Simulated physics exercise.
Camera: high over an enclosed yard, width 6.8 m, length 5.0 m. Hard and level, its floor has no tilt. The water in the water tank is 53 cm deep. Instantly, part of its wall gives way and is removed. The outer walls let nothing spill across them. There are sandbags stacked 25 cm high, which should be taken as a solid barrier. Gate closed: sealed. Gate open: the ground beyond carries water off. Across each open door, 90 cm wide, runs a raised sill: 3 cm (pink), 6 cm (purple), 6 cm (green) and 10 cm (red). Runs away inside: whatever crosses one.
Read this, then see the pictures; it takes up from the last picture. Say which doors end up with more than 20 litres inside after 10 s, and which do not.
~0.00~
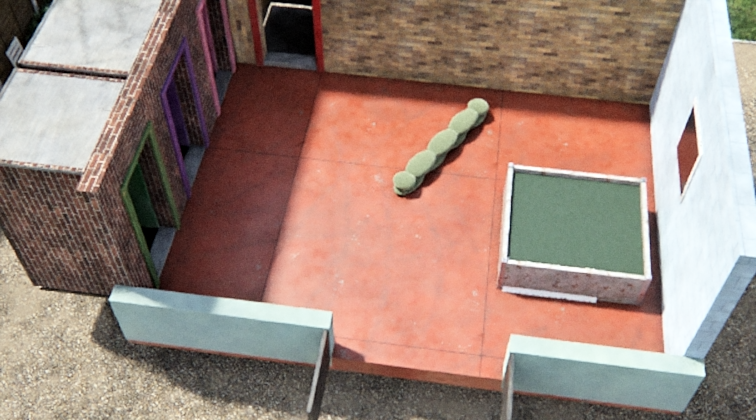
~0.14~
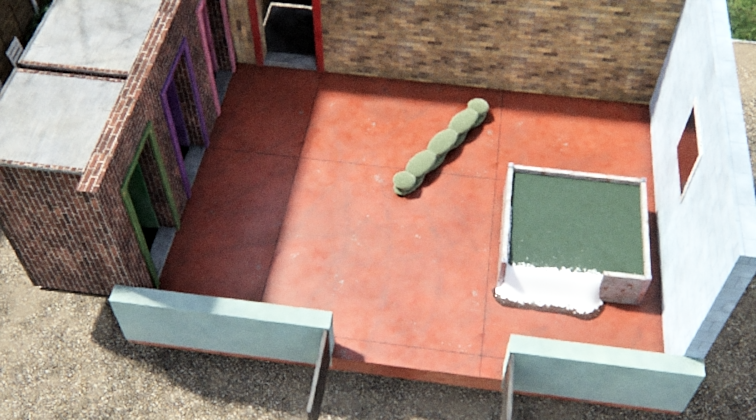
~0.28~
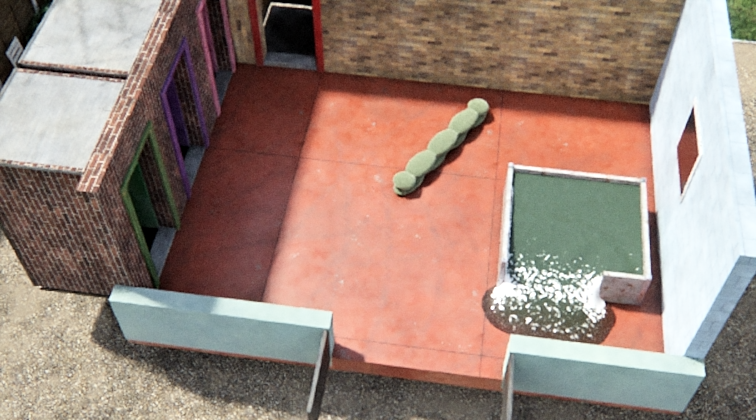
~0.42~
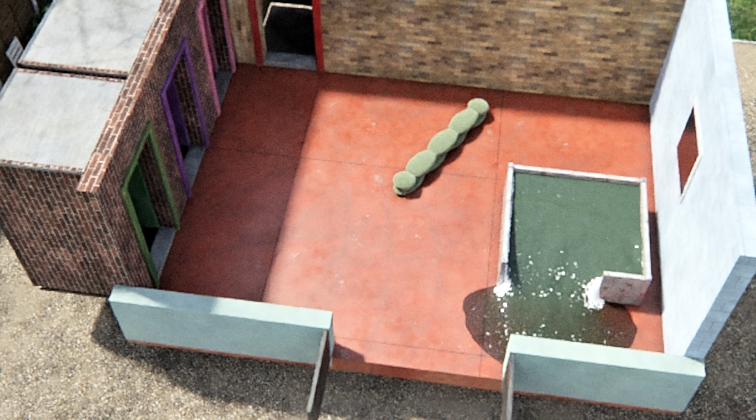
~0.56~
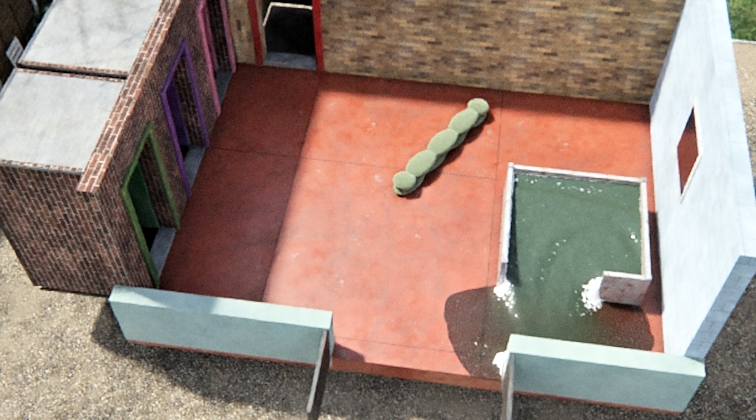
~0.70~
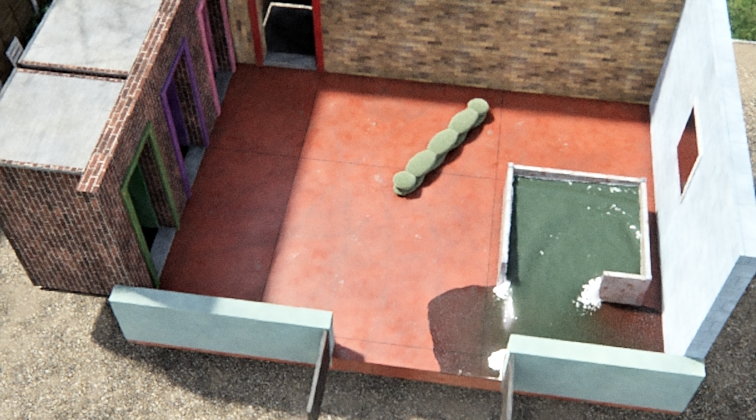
Pink door not more than 20 litres inside, purple door not more than 20 litres inside, green door not more than 20 litres inside, red door not more than 20 litres inside.
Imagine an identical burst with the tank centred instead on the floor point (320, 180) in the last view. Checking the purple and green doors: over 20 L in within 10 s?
Against that limit: Purple below, green above.
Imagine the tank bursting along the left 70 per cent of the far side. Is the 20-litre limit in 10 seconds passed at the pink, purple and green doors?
Log - pink: Threshold topped, purple: Threshold not reached, green: Threshold not reached.
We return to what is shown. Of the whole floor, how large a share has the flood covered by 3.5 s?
Near 35 per cent is wet.
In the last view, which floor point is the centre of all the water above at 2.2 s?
The water's centre sits at about (555, 289).
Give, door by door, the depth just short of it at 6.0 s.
In cm: Pink 0, purple 3, green 7, red 0.
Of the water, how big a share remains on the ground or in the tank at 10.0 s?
About 64 per cent.
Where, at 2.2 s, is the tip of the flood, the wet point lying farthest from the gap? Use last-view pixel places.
I'd put it close to (280, 334).
After 1.4 s water covers 10 % of the floor and is deepest (38 cm) near (542, 355); pink door not reached, purple door not reached, green door not reached, red door not reached.
After 2.2 s water covers 20 % of the floor and is deepest (33 cm) near (657, 382); pink door not reached, purple door not reached, green door not reached, red door not reached.
After 3.5 s water covers 35 % of the floor and is deepest (20 cm) near (642, 380); pink door not reached, purple door not reached, green door 4 cm at the sill, 0 L in, red door not reached.
After 6.0 s water covers 50 % of the floor and is deepest (11 cm) near (542, 368); pink door not reached, purple door 3 cm at the sill, 0 L in, green door 7 cm at the sill, 5 L in, red door not reached.
After 10.0 s water covers 80 % of the floor and is deepest (7 cm) near (528, 366); pink door 3 cm at the sill, 0 L in, purple door 3 cm at the sill, 0 L in, green door 4 cm at the sill, 7 L in, red door 5 cm at the sill, 0 L in.
